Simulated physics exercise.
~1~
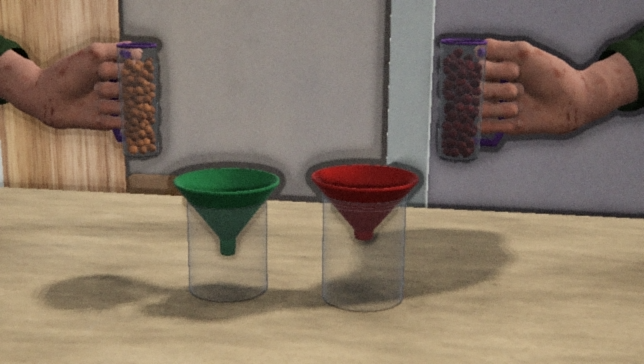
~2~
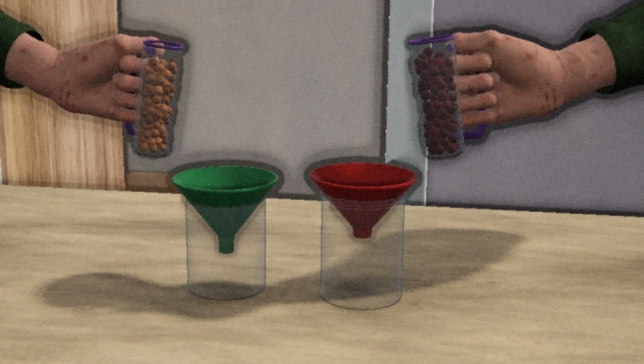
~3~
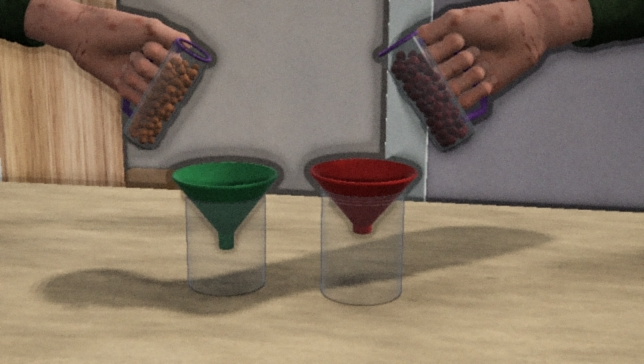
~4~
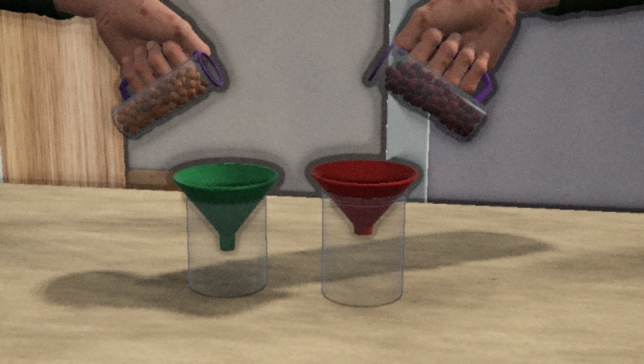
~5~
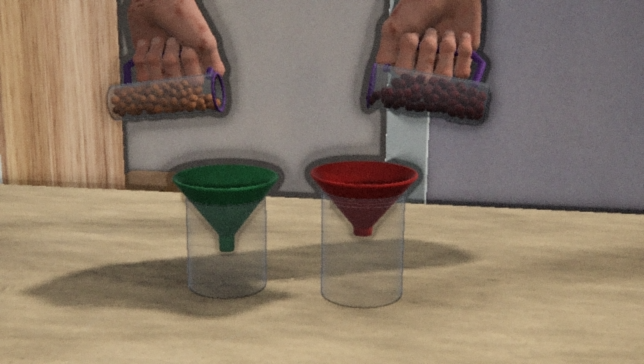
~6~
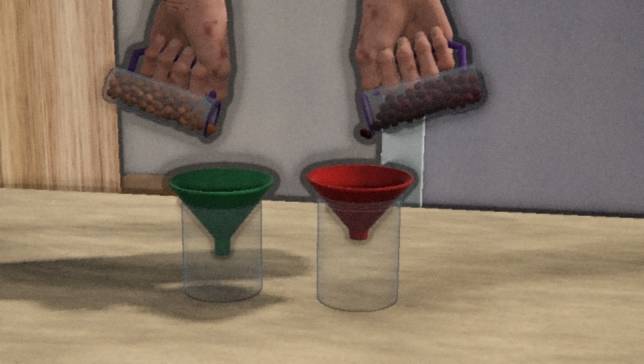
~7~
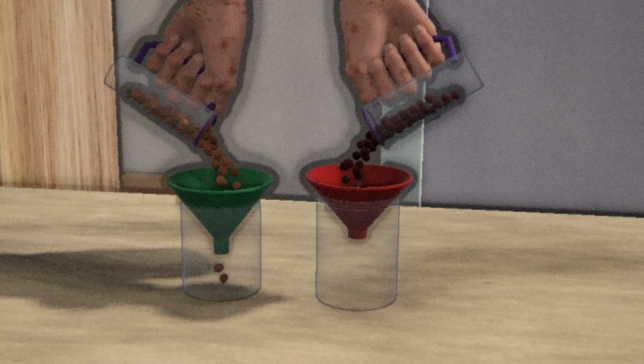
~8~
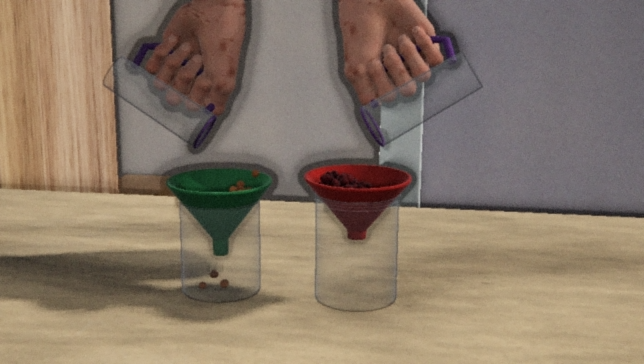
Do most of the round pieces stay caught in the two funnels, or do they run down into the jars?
Most stay caught, as both funnels jam. Only a few pieces drop into the left jar, and none reach the right one.
